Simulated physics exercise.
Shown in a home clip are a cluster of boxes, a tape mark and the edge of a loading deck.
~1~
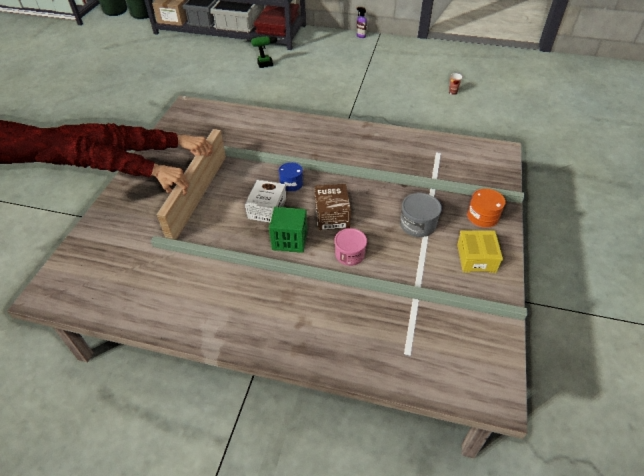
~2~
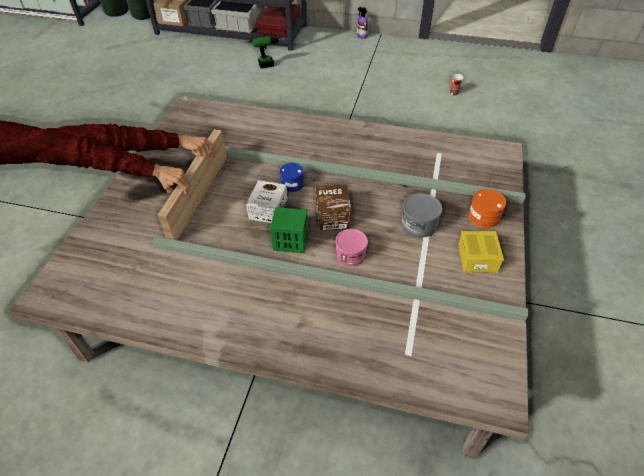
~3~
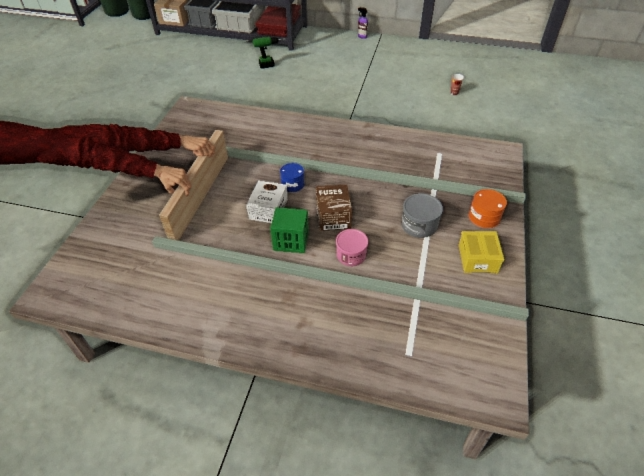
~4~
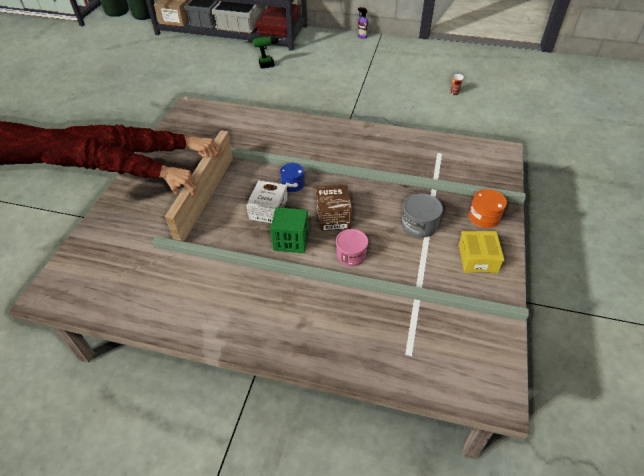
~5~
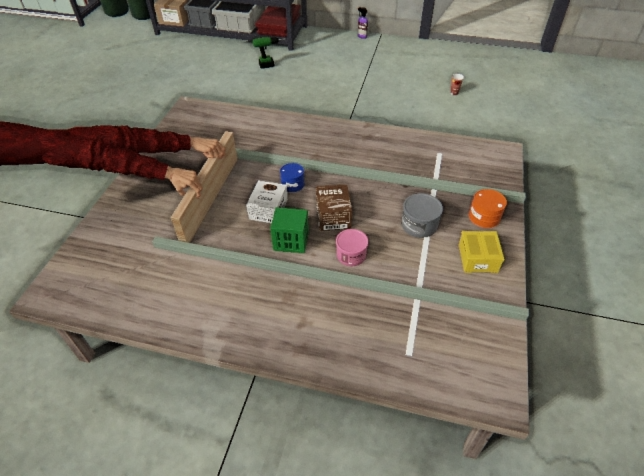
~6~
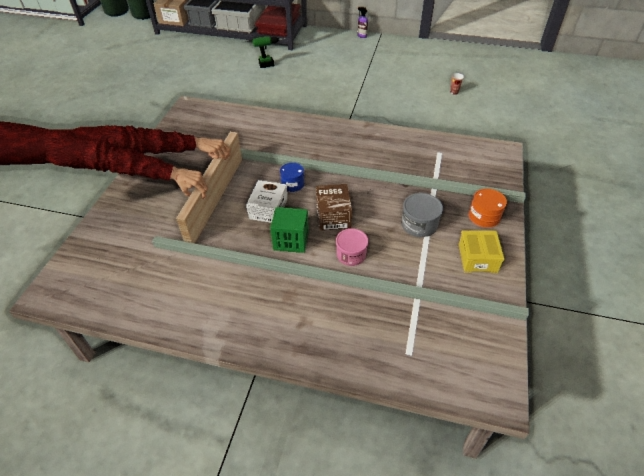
Two hands in dark red sleeves grip an upright wooden plank at the left of a brown table, seen from above in a concrete-floored workspace. Blue, white, green, brown and pink containers cluster mid-table between two pale green strips, with a grey pail by a white tape line and orange and yellow ones beyond. The hands slide the plank slightly right while the containers and view stay still.
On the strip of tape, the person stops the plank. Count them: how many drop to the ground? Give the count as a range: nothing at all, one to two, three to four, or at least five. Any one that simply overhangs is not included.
The count is nothing at all.
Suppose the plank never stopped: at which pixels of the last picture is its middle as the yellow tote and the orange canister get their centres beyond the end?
Its middle is about (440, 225) and about (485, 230).
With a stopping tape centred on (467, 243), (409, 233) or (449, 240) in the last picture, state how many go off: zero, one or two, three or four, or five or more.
One or two; none; either one or two.
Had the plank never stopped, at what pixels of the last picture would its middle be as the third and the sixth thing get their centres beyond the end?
First: Around (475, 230). Next: Around (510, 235).
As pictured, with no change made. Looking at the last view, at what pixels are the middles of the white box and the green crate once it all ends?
(444, 232) and (441, 259).
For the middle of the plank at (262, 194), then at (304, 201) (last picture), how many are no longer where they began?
By then 1, and later 4.
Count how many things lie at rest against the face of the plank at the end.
Count recorded: 3.
Soon after, none off yet; orange canister at rest near (487, 208); yellow tote at rest near (480, 252); grey pail at rest near (421, 215).
Then, none off yet; orange canister moving near (490, 207); yellow tote moving near (482, 254); grey pail moved about its own width near (470, 224).
At rest, the number that fall off is zero.
